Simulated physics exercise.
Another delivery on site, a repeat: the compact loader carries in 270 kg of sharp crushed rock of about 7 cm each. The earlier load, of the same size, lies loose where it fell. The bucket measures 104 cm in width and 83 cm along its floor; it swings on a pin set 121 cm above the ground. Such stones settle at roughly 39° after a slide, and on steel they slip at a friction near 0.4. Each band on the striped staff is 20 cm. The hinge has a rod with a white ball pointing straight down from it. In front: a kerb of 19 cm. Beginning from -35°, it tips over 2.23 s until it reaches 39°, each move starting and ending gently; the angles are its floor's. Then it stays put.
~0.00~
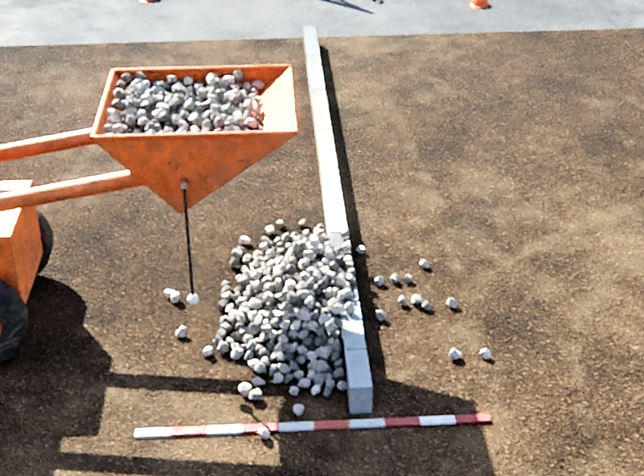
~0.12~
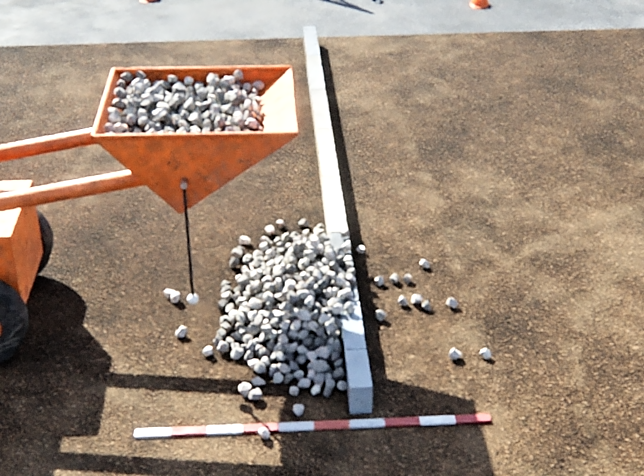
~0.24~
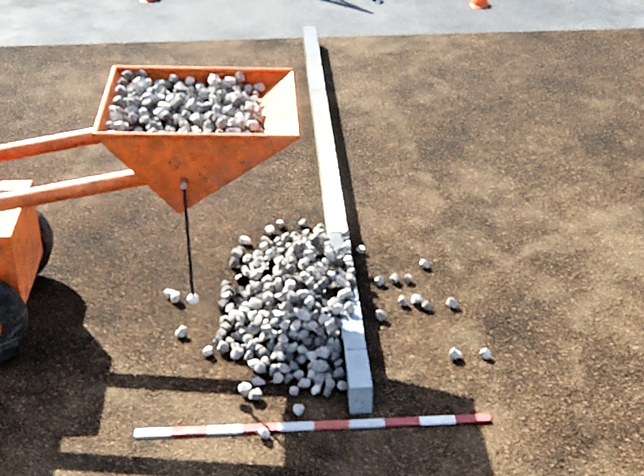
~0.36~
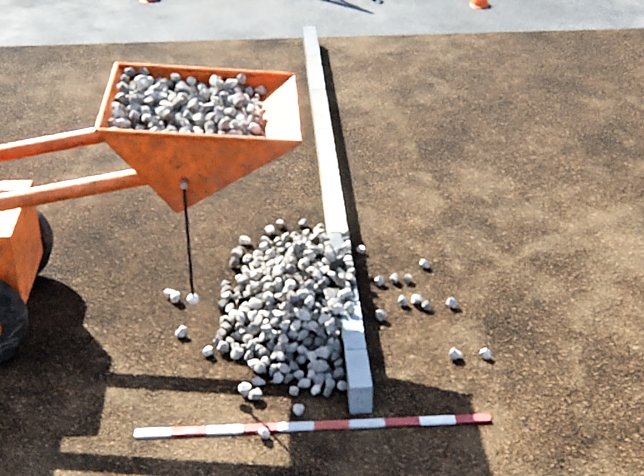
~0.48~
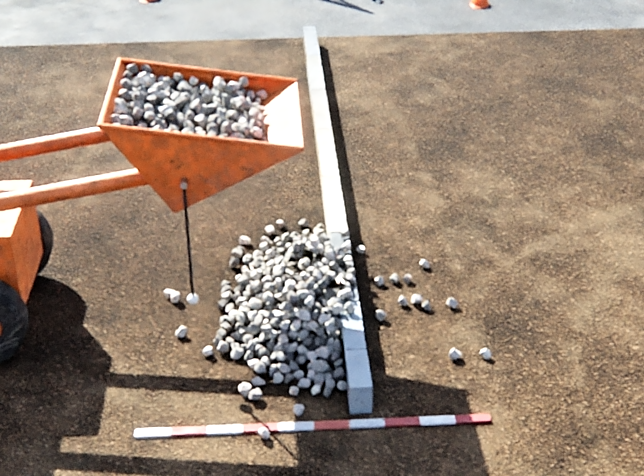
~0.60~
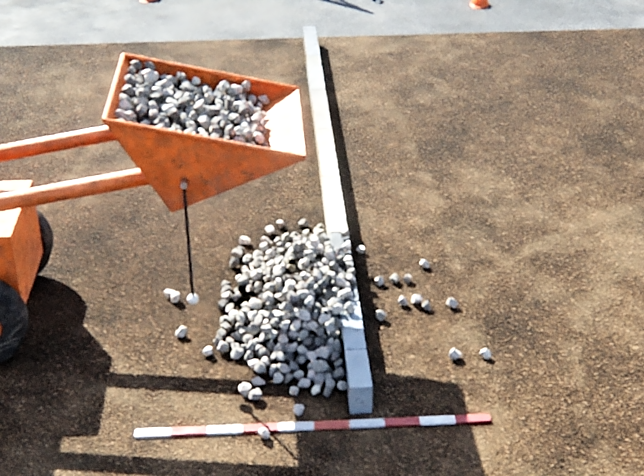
On a patch of rough brown ground beside a pale grey strip, seen from above at a slant, a work area lies in bright sunlight. An orange loader at left holds a bucket of grey stones above a loose pile against a pale kerb, with scattered stones and a red-and-white staff nearby. The bucket slowly tilts slightly down to the right, its stones shifting little, while the camera stays still.
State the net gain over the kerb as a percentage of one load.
27 %.
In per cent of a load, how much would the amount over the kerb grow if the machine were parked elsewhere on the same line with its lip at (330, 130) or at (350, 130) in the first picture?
First place: Roughly 70 %; second place: Roughly 90 %.
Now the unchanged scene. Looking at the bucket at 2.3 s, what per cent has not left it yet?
Held: Around 25 % of the load.
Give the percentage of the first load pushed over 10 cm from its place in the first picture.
Around 5 in a hundred.
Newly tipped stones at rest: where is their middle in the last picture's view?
Centre: Approx. (316, 281).
After 1.7 s the floor is at 27°; in per cent of one load, 98 in the bucket, 100 on this side of the kerb, 2 over the kerb; the foremost stones are at (433, 306).
After 2.3 s the floor is at 39°; in per cent of one load, 26 in the bucket, 168 on this side of the kerb, 6 over the kerb; the foremost stones are at (434, 305).
After 2.7 s the floor is at 39°; in per cent of one load, 1 in the bucket, 180 on this side of the kerb, 20 over the kerb; the foremost stones are at (452, 304).
After 5.2 s the floor is at 39°; in per cent of one load, 0 in the bucket, 171 on this side of the kerb, 29 over the kerb; the foremost stones are at (469, 305). Net gain over the kerb, 27.
